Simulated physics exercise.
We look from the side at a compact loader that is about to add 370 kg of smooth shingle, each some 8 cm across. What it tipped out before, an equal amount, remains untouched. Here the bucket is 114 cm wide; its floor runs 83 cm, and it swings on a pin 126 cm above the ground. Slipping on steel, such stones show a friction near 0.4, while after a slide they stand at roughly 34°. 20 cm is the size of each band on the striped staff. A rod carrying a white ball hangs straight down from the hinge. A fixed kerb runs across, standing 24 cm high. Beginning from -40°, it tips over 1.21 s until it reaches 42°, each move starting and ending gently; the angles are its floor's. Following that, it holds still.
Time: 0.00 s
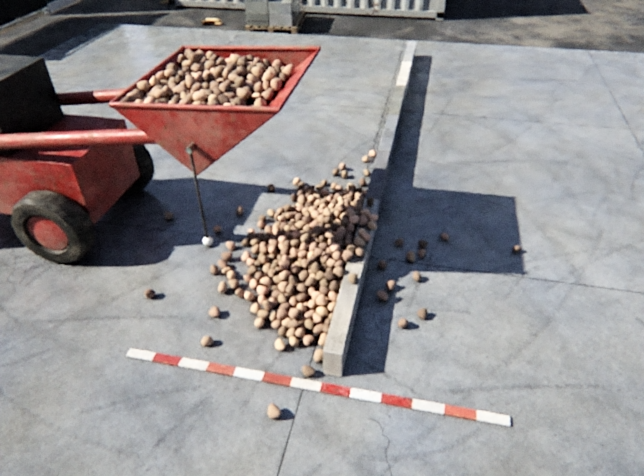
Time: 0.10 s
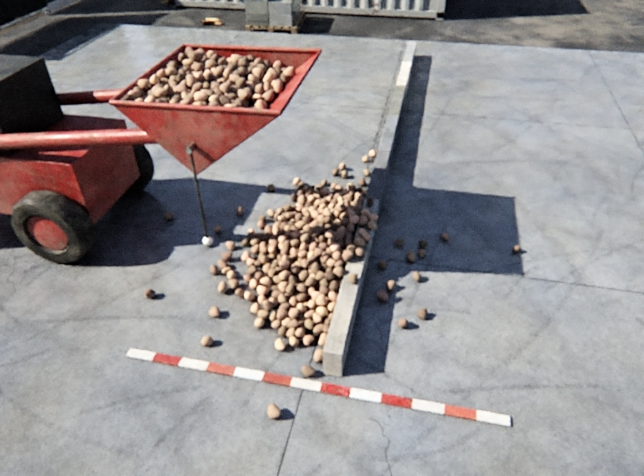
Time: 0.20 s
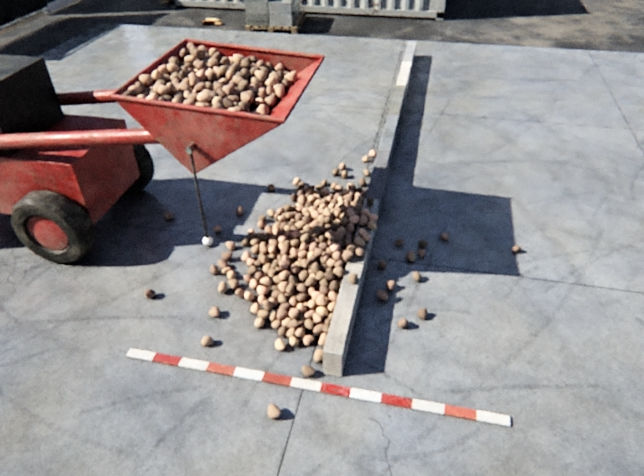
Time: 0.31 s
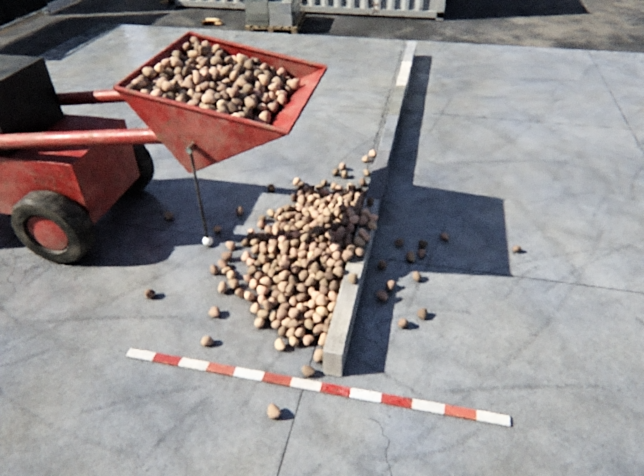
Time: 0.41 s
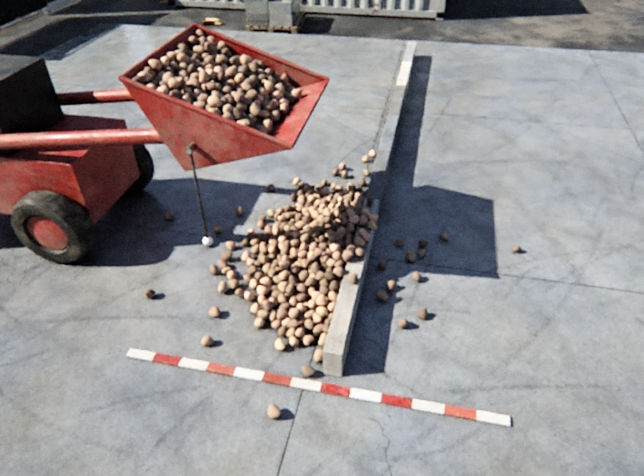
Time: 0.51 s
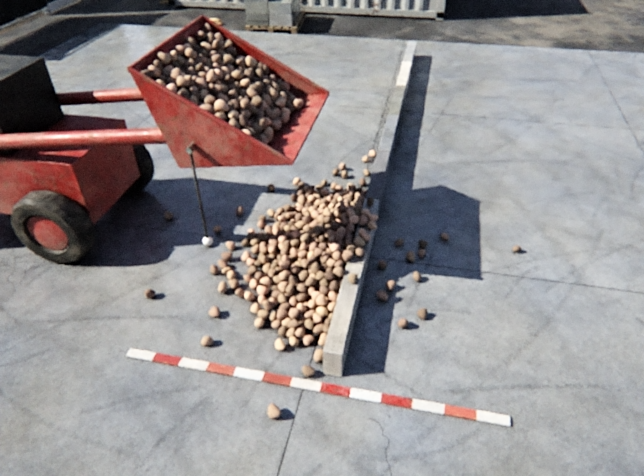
The footage shows a red loader holding a bucket of rounded stones above a still heap beside a low kerb; the bucket slowly tilts forward, its right edge lowering and its back rising, while the stones inside shift slightly.
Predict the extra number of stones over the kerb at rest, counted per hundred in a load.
About 15 more per hundred stones.
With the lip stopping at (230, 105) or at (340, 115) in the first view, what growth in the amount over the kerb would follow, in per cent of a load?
First place: Roughly 0 %; second place: Roughly 75 %.
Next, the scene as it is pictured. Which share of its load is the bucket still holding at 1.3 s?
Around 35 in a hundred.
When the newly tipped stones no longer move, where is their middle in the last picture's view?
They end up centred around (322, 234).
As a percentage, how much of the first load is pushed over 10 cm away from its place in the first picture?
Estimate: 25 %, roughly.
After 0.9 s the floor is at 29°; in per cent of one load, 99 in the bucket, 99 on this side of the kerb, 2 over the kerb; the foremost stones are at (433, 267).
After 1.3 s the floor is at 42°; in per cent of one load, 36 in the bucket, 162 on this side of the kerb, 2 over the kerb; the foremost stones are at (433, 267).
After 1.7 s the floor is at 42°; in per cent of one load, 0 in the bucket, 189 on this side of the kerb, 11 over the kerb; the foremost stones are at (442, 249).
After 4.3 s the floor is at 42°; in per cent of one load, 0 in the bucket, 183 on this side of the kerb, 17 over the kerb; the foremost stones are at (526, 271). Net gain over the kerb, 15.
